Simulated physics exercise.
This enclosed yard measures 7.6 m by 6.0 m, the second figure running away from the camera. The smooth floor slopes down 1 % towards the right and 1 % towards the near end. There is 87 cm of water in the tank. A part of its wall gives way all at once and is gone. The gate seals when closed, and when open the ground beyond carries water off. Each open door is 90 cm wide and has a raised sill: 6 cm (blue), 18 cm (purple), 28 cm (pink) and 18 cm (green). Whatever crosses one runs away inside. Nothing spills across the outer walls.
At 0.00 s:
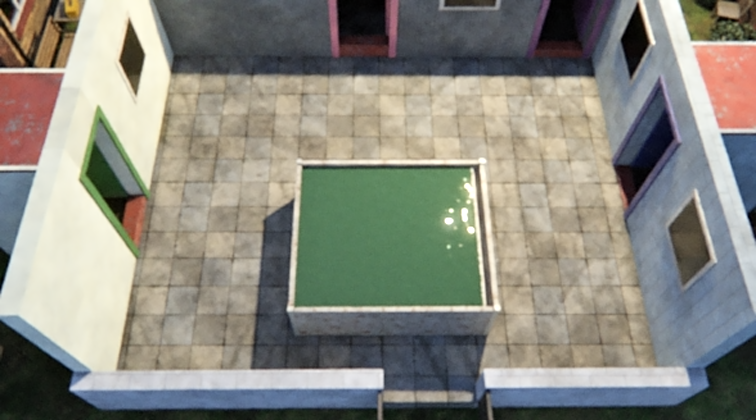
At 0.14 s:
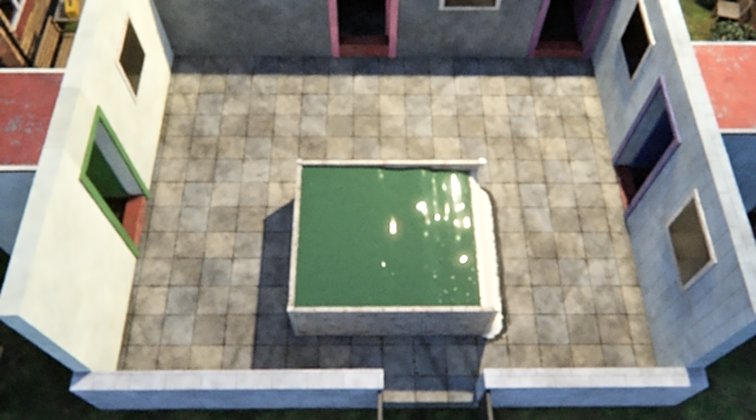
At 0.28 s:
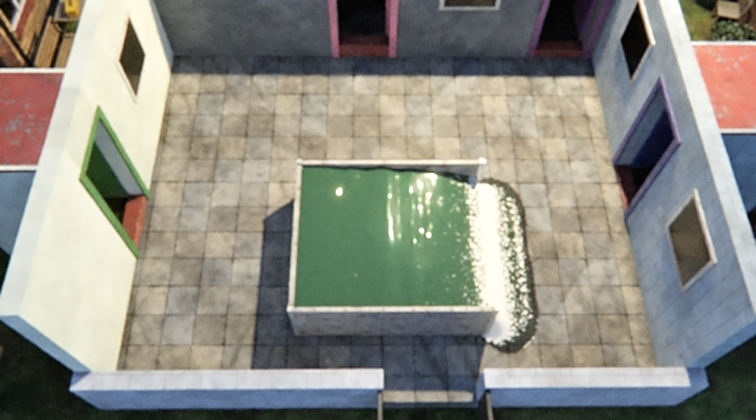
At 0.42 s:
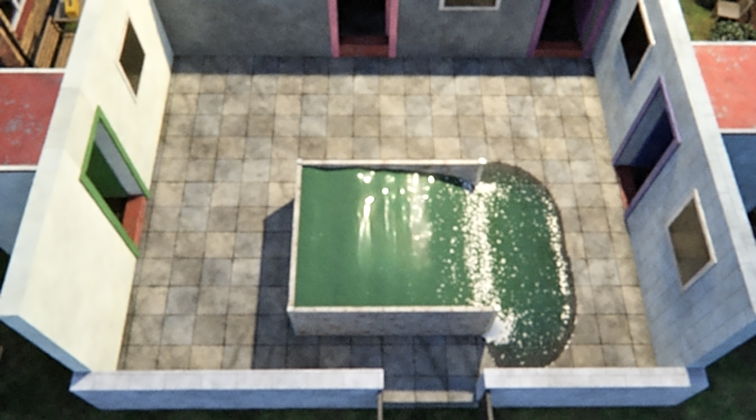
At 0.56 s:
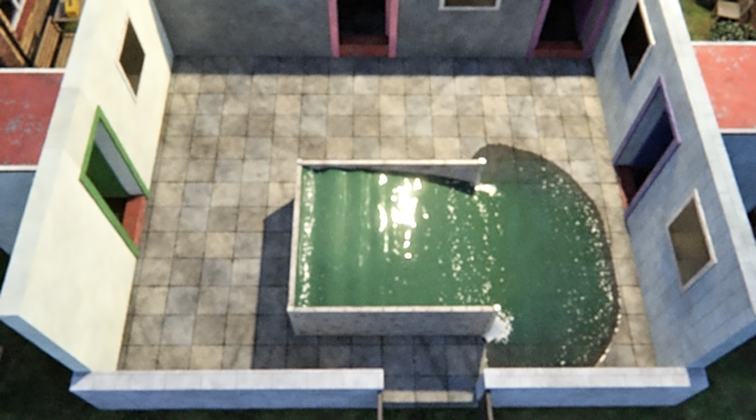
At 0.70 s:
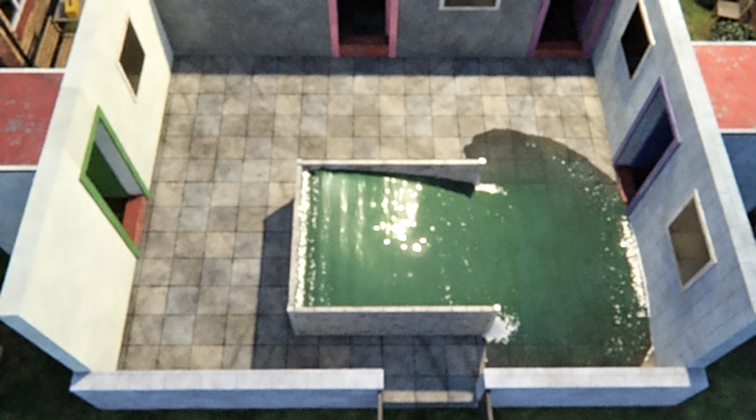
In a walled, stone-paved yard seen from above, a rectangular tank of still green water stands near the middle. Its right side vanishes and water pours out in a white, glittering front, then spreads across the paving in a widening rounded sheet, reaching the right wall as the tank's level lowers.
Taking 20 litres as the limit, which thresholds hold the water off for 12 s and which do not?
The water let in: At the blue door it exceeds the limit; at the purple door it goes over the limit; at the pink door it keeps below the limit; at the green door it stays under the limit.
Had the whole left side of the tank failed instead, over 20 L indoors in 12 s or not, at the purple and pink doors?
Then: Purple under, pink not over.
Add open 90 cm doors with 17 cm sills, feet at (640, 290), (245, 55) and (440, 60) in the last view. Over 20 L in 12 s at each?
In that order: Over, not over, below.
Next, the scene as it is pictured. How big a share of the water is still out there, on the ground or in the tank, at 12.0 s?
Some 72 per cent remains.
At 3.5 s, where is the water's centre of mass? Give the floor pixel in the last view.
At about (516, 245).
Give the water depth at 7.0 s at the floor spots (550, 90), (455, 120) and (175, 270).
In that order: 17, 9 and 7 cm.
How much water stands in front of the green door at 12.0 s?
Roughly 8.5 cm deep.
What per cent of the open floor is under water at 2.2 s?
Some 30 per cent of it.
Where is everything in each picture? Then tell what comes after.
The first frame shows still water, 87 cm deep, in the tank at (392, 234).
In the second frame, the front is at a hidden place, 1.2 m from the gap at (480, 251); 0.5 m2 of floor is under water; 87 cm left at the back of the tank.
In the third frame, water pours out at (480, 252) and has run 1.4 m, to (514, 346); typically 14 cm deep outside, 87 cm at the tank's back.
In the fourth frame, water pours out at (479, 253) and has run 1.8 m, to (513, 171); typically 13 cm deep outside, 87 cm at the tank's back.
In the fifth frame, water pours out at (479, 253) and has run 2.2 m, to a hidden place; typically 10 cm deep outside, 82 cm at the tank's back.
In the sixth frame, water pours out at (479, 254) and has run 2.7 m, to (618, 190); typically 10 cm deep outside, 74 cm at the tank's back.
After 1.4 s water covers 30 % of the floor and is deepest (66 cm) near (659, 383); blue door 32 cm at the sill, 107 L in, purple door not reached, pink door not reached, green door not reached.
After 2.2 s water covers 30 % of the floor and is deepest (64 cm) near (659, 383); blue door 37 cm at the sill, 311 L in, purple door 18 cm at the sill, 0 L in, pink door not reached, green door not reached.
After 3.5 s water covers 45 % of the floor and is deepest (40 cm) near (592, 65); blue door 25 cm at the sill, 551 L in, purple door 38 cm at the sill, 96 L in, pink door 2 cm at the sill, 0 L in, green door not reached.
After 7.0 s water covers 95 % of the floor and is deepest (18 cm) near (609, 147); blue door 15 cm at the sill, 737 L in, purple door 17 cm at the sill, 259 L in, pink door 6 cm at the sill, 0 L in, green door 5 cm at the sill, 0 L in.
After 12.0 s water covers 100 % of the floor and is deepest (18 cm) near (114, 385); blue door 10 cm at the sill, 837 L in, purple door 5 cm at the sill, 260 L in, pink door 7 cm at the sill, 0 L in, green door 9 cm at the sill, 0 L in.
